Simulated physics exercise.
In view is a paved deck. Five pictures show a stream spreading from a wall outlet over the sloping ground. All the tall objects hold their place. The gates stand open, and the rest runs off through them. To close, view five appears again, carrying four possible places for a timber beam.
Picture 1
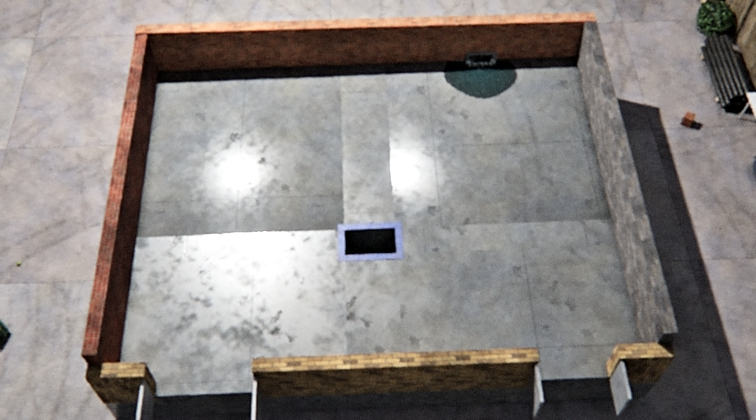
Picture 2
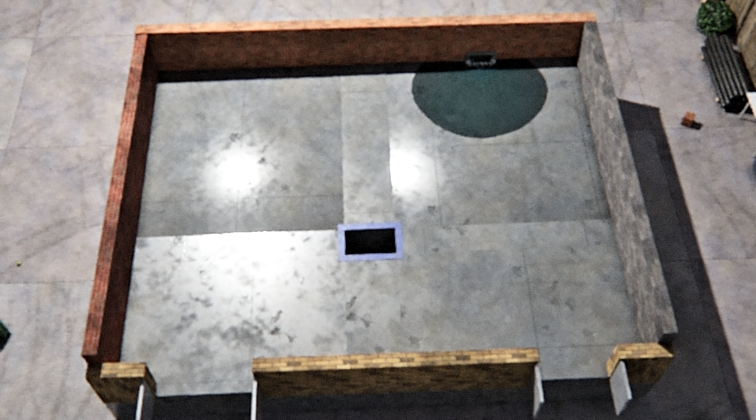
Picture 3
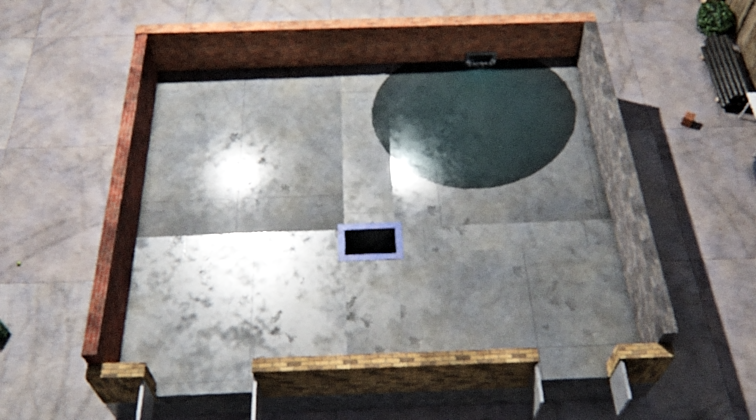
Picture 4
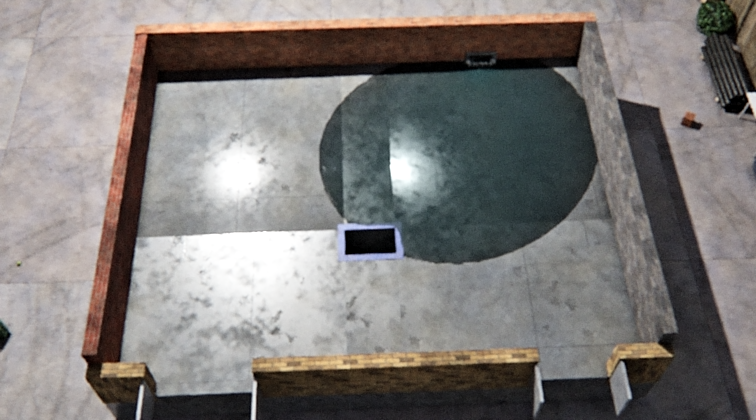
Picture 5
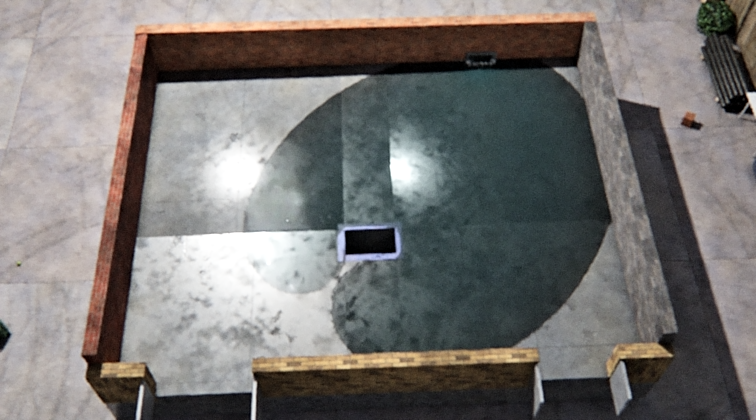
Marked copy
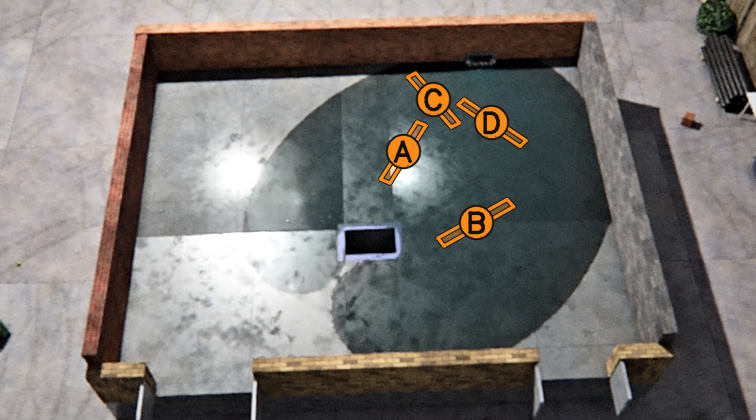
A walled paved deck lay still while dark water spread from the outfall at the back wall, widening across the floor until it reached the blue-rimmed drain pit and covered about half the ground.
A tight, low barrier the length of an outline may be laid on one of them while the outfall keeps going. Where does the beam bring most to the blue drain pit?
B works best here.
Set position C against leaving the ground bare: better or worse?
It is worse.
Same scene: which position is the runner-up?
Position A.
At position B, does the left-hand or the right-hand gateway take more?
The left one.
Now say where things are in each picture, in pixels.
Outfall at (481, 57); blue drain pit at (370, 242); open gate at (208, 381); open gate at (568, 366); water covers 2 % of the ground and shows as far out as (502, 90); blue drain pit still dry.
Water covers 7 % of the ground and shows as far out as (448, 128); blue drain pit still dry.
Water covers 17 % of the ground and shows as far out as (448, 182); blue drain pit still dry.
Water covers 33 % of the ground and shows as far out as (439, 258); blue drain pit taking water.
Water covers 53 % of the ground and shows as far out as (353, 337); blue drain pit taking water.
On the marked copy, A from (385, 181) to (421, 123); B from (440, 242) to (510, 203); C from (411, 75) to (455, 125); D from (461, 101) to (523, 143).
Choosing A, about 23 % of the stream runs into the blue drain pit, about 77 % out by the gates.
Choosing B, about 38 % of the stream runs into the blue drain pit, about 62 % out by the gates.
Choosing C, about 12 % of the stream runs into the blue drain pit, about 87 % out by the gates.
Choosing D, about 12 % of the stream runs into the blue drain pit, about 87 % out by the gates.
